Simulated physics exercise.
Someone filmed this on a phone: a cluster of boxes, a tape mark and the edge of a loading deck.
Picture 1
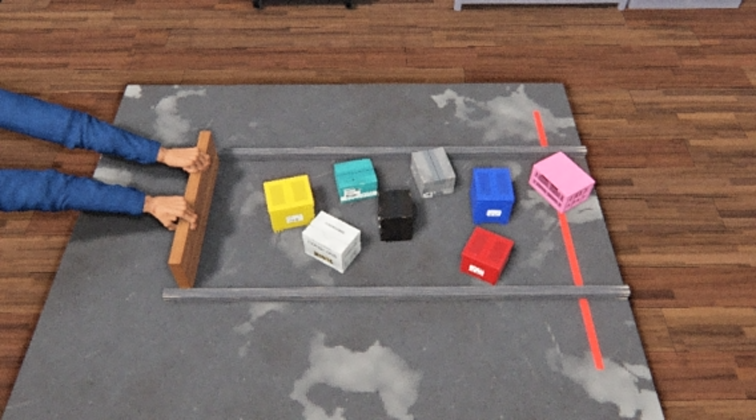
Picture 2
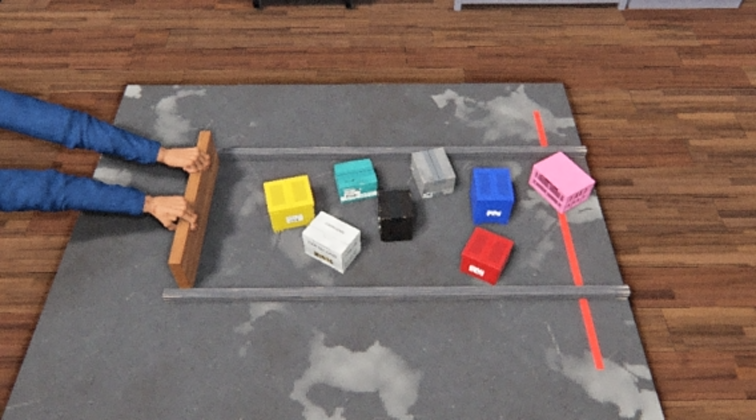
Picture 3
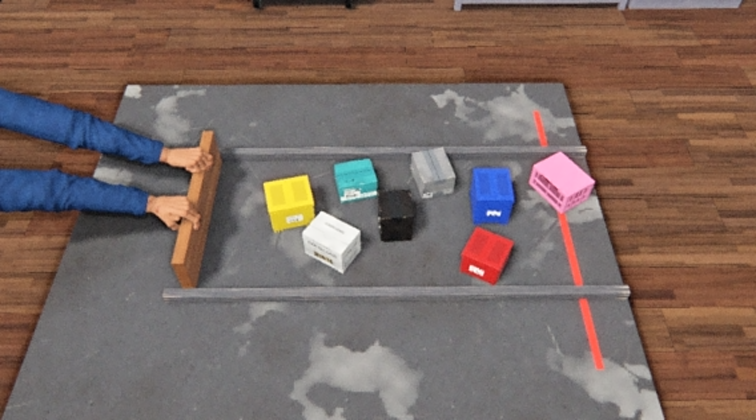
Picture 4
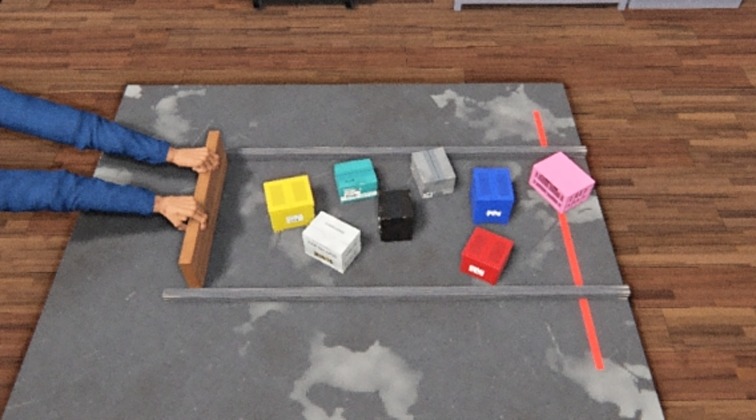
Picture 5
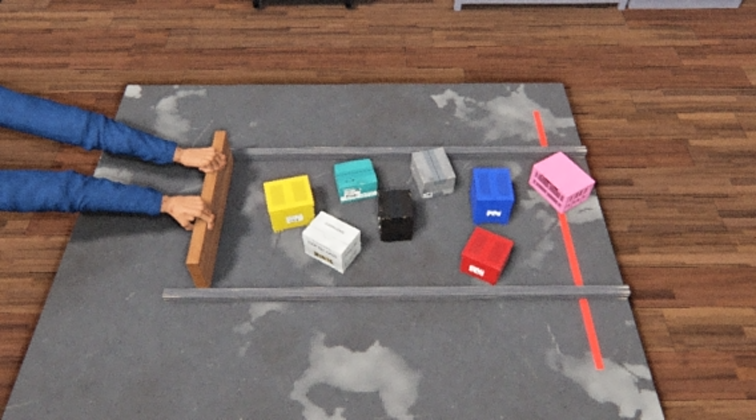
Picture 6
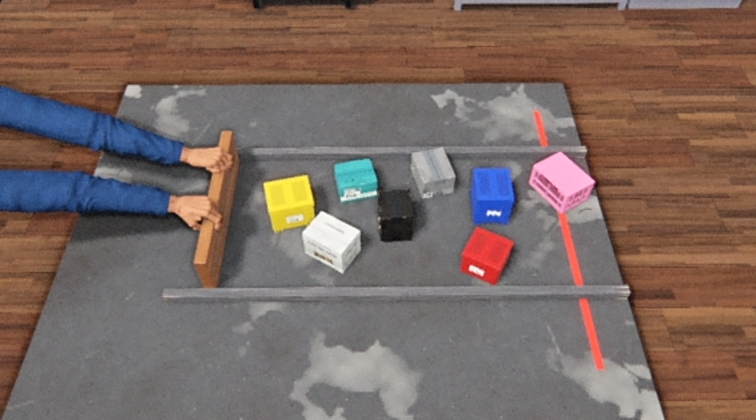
At first, two hands grip an upright wooden plank at the left of two rails, with a loose cluster of eight coloured boxes to its right and a red line beyond. The hands then slide the plank slightly rightward toward the yellow box, while the boxes stay still.
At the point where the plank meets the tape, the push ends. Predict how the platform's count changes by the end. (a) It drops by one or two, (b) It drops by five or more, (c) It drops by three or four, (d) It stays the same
b, it drops by five or more.
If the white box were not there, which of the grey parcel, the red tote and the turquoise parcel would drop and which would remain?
Obs.: Grey parcel does drop, red tote is not lost, turquoise parcel is not lost.
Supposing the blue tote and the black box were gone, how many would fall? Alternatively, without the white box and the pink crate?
Counts - first: 3, second: 3.
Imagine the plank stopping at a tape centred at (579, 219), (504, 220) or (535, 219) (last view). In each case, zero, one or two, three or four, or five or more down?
In the order of the places given: Five or more; not one; one to two.
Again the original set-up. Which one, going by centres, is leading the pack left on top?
That would be the white box.
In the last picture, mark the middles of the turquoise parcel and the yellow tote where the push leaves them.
The turquoise parcel comes to rest close to (569, 166), while the yellow tote rests close to (586, 204).
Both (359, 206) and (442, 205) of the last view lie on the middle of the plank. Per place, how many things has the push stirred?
So 4, and at the other place 7.
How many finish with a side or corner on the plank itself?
3 of them.
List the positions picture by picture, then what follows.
Pink crate (561, 182); blue tote (491, 197); red tote (486, 257); plank (197, 207); tape (563, 219), in the first frame.
Blue tote (491, 197); plank (197, 207), in the second frame.
Red tote (486, 257); black box (395, 216), in the third frame.
Pink crate (561, 182); turquoise parcel (356, 181), in the fourth frame.
Blue tote (491, 197); grey parcel (433, 173), in the fifth frame.
Pink crate (561, 182); blue tote (491, 197); red tote (486, 257); plank (219, 207); tape (563, 219), in the sixth frame.
Early on, none off yet; pink crate at rest near (561, 182); blue tote at rest near (491, 197); red tote at rest near (486, 257).
Finally, the number that fall off is five or more; lost, black box, grey parcel, red tote, blue tote and pink crate.
